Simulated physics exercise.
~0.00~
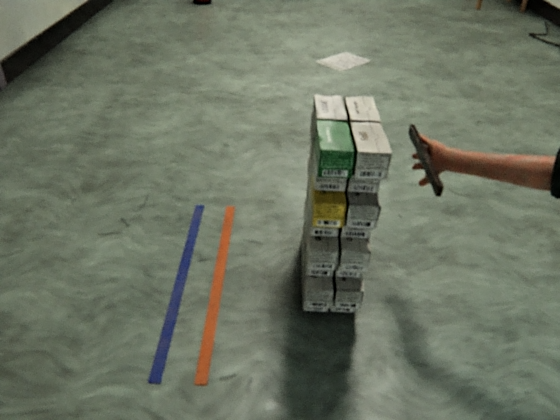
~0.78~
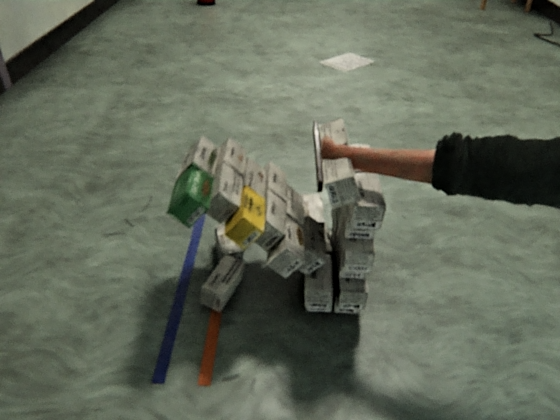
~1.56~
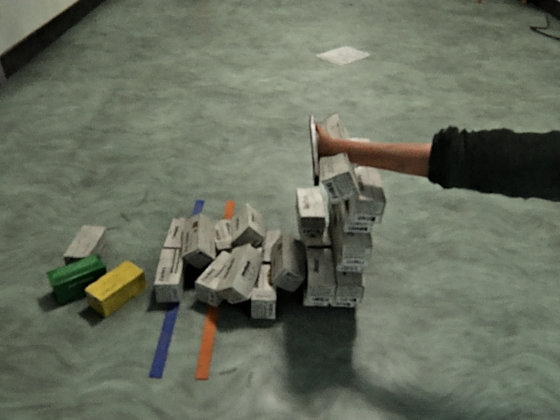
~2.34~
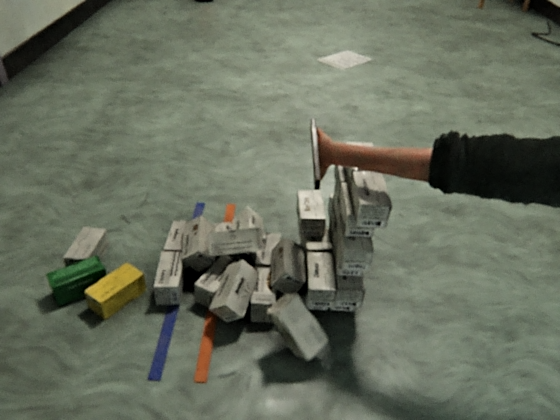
The video shows a hand driving a flat strip into a tall stack of small boxes, toppling its upper part leftward across orange and blue floor stripes. Boxes scatter, with the green and yellow ones landing farthest left beyond both stripes, while part of the stack remains standing.
